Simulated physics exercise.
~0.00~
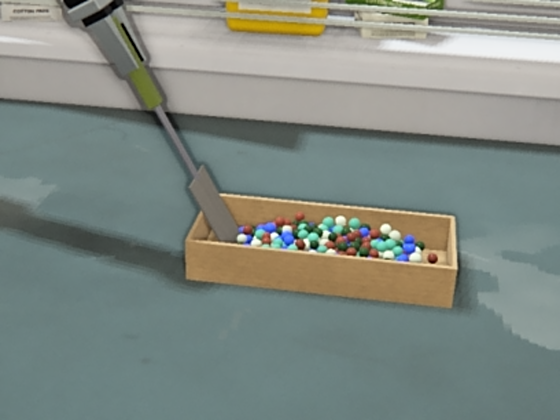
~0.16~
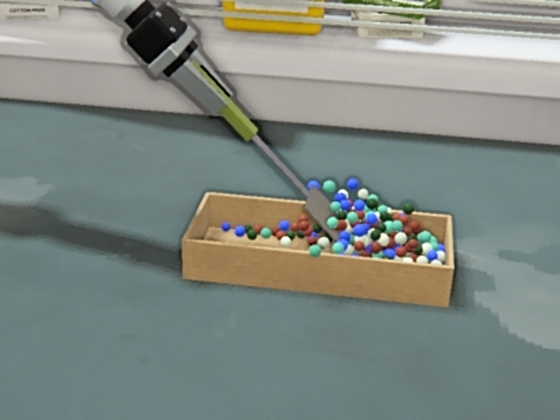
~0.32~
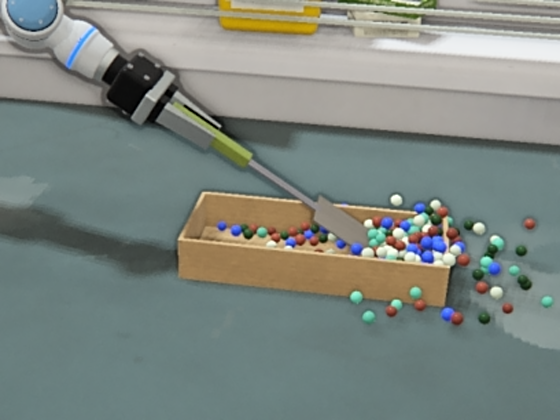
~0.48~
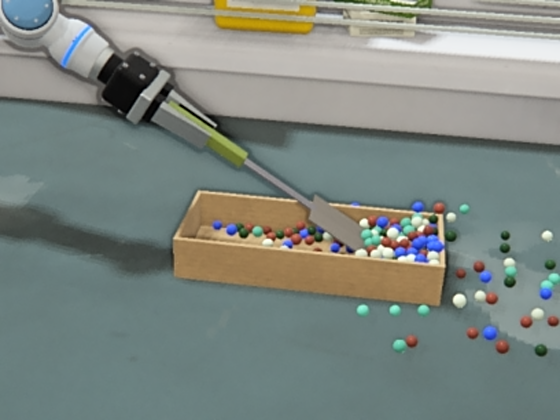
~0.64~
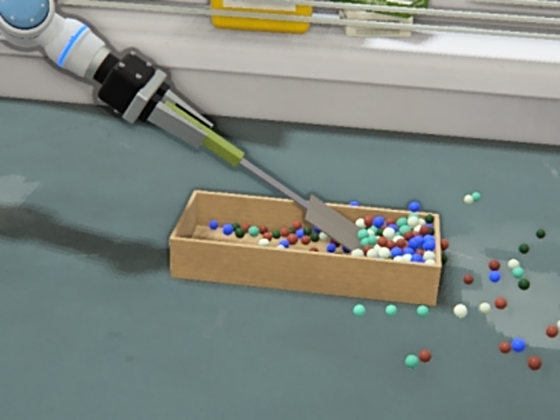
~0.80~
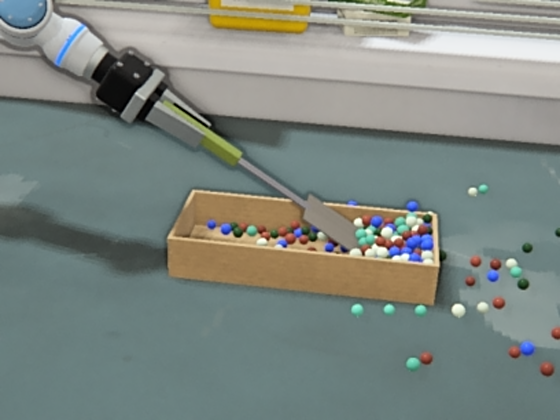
On a grey-green surface beside a pale ledge, a robot arm pushes a flat blade rightward through small coloured balls in an open rectangular box, heaping them at the right end until many spill over; the blade then rests inside while the spilled balls lie scattered outside.
